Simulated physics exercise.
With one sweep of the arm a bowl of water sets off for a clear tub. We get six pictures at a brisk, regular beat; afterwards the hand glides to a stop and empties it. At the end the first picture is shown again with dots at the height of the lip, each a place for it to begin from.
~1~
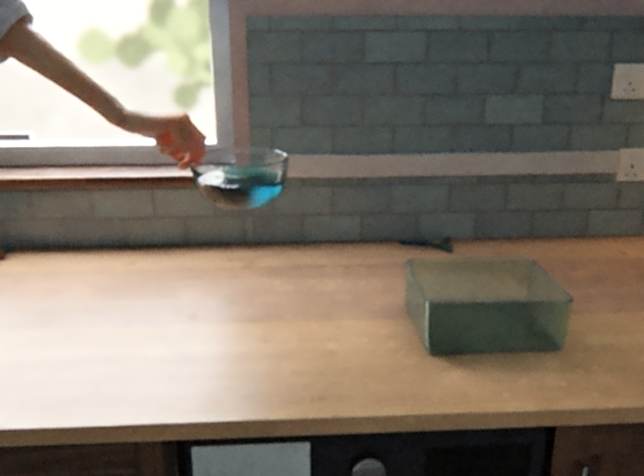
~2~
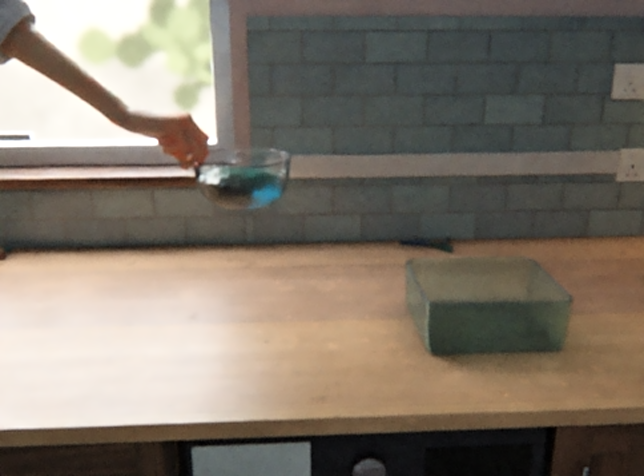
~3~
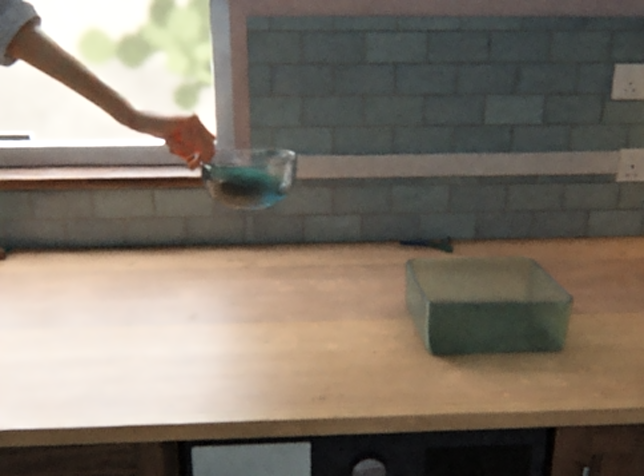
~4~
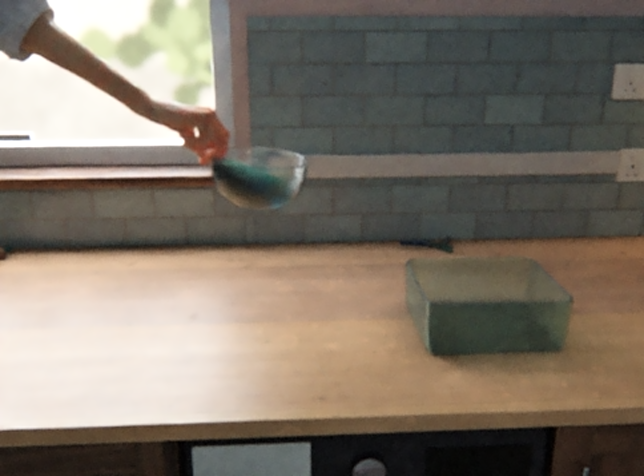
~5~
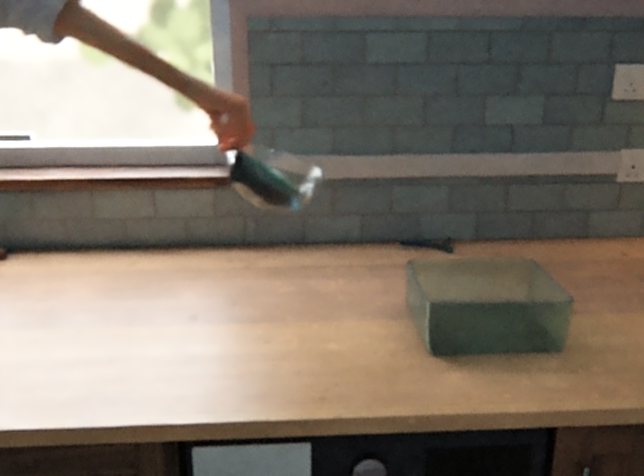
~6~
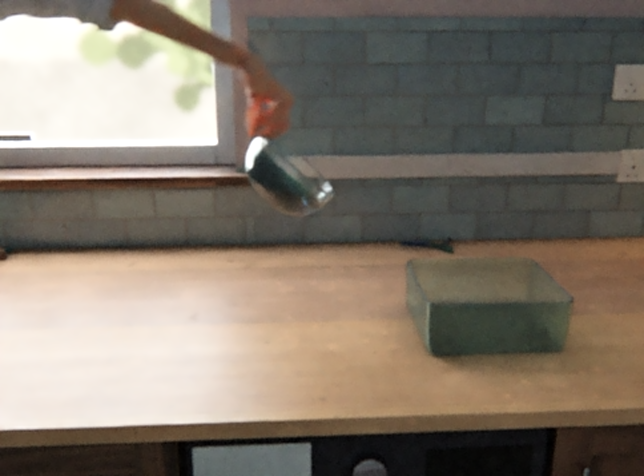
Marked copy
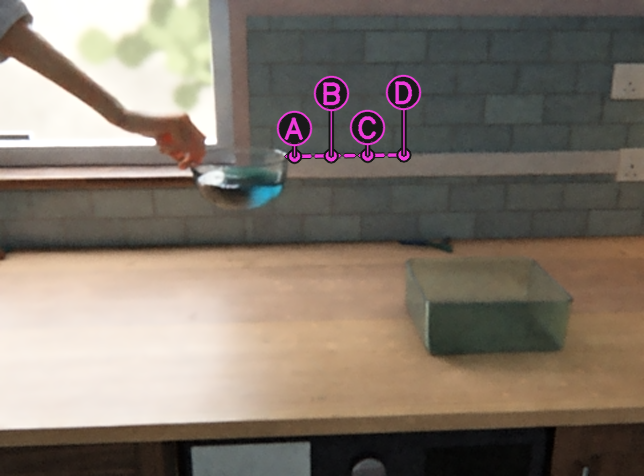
A hand held a clear glass bowl of bluish water above a wooden counter, moved it slowly right, then swept up and tilted it steeply toward the right, while a clear tub sat still.
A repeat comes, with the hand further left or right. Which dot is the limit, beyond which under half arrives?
Dot B just does it.
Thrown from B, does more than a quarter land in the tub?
Yes.
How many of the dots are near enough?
Three of them.
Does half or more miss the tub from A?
Yes, it does.
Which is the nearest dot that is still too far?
That is dot A.
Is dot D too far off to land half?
No.
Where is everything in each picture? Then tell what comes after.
Upright, lip at (286, 156); tub from (425, 352) to (563, 348); nothing has left yet, in the first picture.
Upright, lip at (289, 156); nothing has left yet, in the second picture.
Upright, lip at (295, 156); nothing has left yet, in the third picture.
Tipped about 5°, lip at (307, 160); nothing has left yet, in the fourth picture.
Tipped about 20°, lip at (323, 173); nothing has left yet, in the fifth picture.
Tipped about 42°, lip at (334, 192); nothing has left yet, in the sixth picture.
On the marked copy, A at (294, 156); B at (331, 155); C at (367, 155); D at (403, 154).
For dot A, about 21 % lands in the tub, 75 % falls short and 4 % goes beside or beyond.
For dot B, about 66 % lands in the tub, 17 % falls short and 17 % goes beside or beyond.
For dot C, about 70 % lands in the tub, 7 % falls short and 23 % goes beside or beyond.
For dot D, about 83 % lands in the tub, 14 % falls short.
